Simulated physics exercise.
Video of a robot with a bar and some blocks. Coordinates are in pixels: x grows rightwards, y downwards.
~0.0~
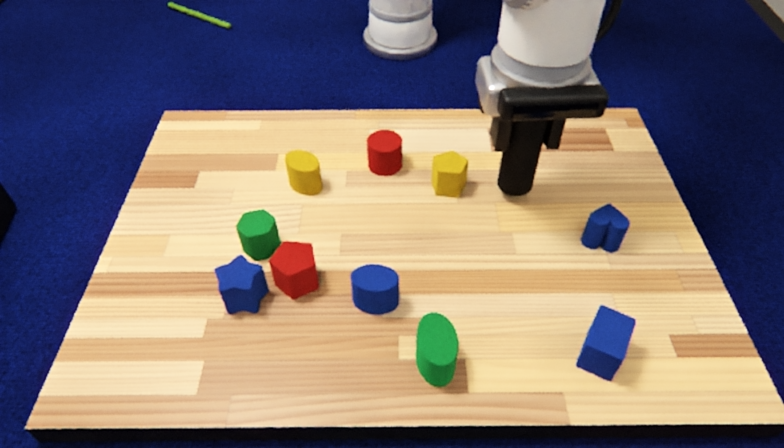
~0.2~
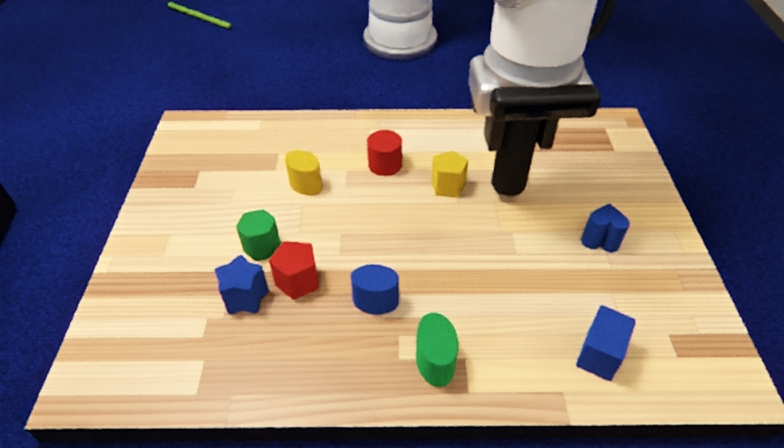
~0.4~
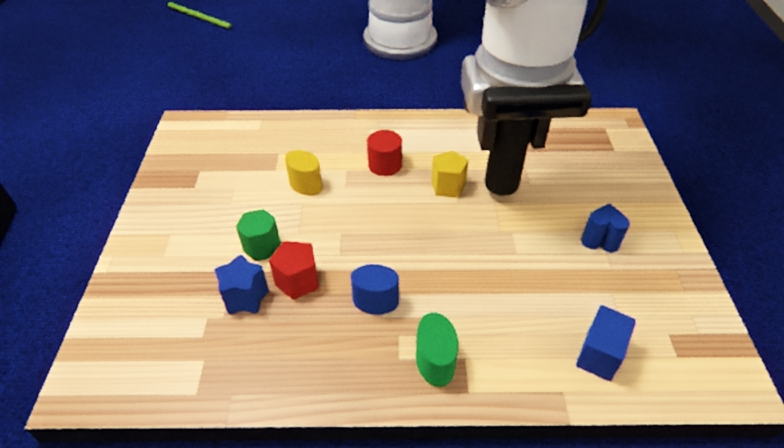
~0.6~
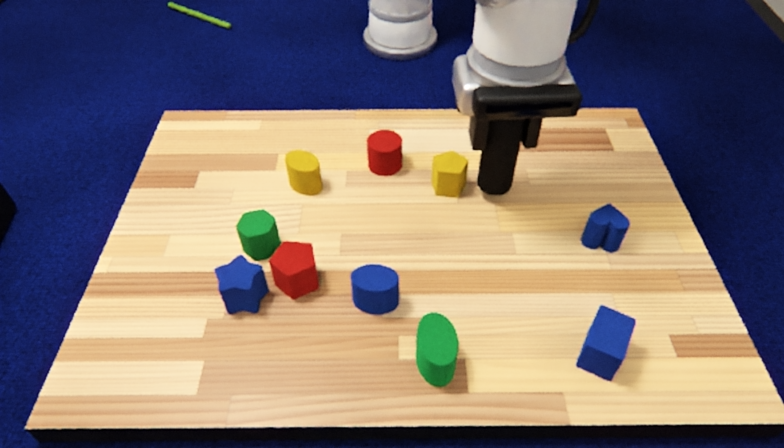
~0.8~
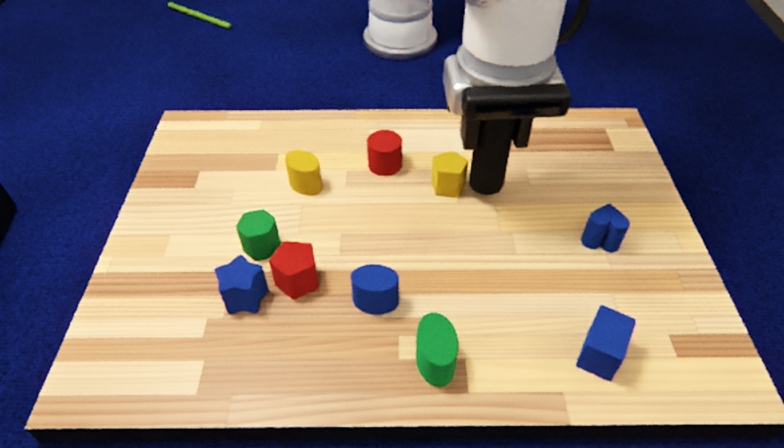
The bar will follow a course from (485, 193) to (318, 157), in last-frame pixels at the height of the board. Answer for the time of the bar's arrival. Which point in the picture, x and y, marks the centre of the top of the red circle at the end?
Most likely (317, 112).
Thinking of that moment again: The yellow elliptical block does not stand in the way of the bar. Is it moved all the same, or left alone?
Here the yellow elliptical block stays on its spot.
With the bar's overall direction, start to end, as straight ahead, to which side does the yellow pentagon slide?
So, looking from the first point of the path to the last, the yellow pentagon moves leftwards.
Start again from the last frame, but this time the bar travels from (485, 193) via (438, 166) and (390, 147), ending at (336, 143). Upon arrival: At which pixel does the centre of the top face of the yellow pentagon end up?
When the path ends, it will be at (418, 157).
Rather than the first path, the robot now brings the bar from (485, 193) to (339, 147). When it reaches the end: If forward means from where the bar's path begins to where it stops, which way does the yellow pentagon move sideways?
Gets pushed left.
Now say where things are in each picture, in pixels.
Bar's lower end (514, 186); yellow elliptical block (302, 160); red circle (385, 140); yellow pentagon (450, 162), in the first frame.
Bar (508, 185); blocks still, in the second frame.
Bar (502, 185); blocks still, in the third frame.
Bar (494, 185); blocks still, in the fourth frame.
Bar (486, 184); yellow elliptical block (302, 160); red circle (385, 140); yellow pentagon (450, 162), in the fifth frame.
The first path, step by step. One third of the way, bar (427, 171); red circle (378, 138); yellow pentagon (395, 158), turned 25° anticlockwise.
Two thirds of the way, bar (371, 159); red circle (347, 127); yellow pentagon (353, 161), turned 95° anticlockwise.
At the end, bar (317, 149); yellow elliptical block still; red circle (317, 112); yellow pentagon (351, 161), turned 100° anticlockwise.
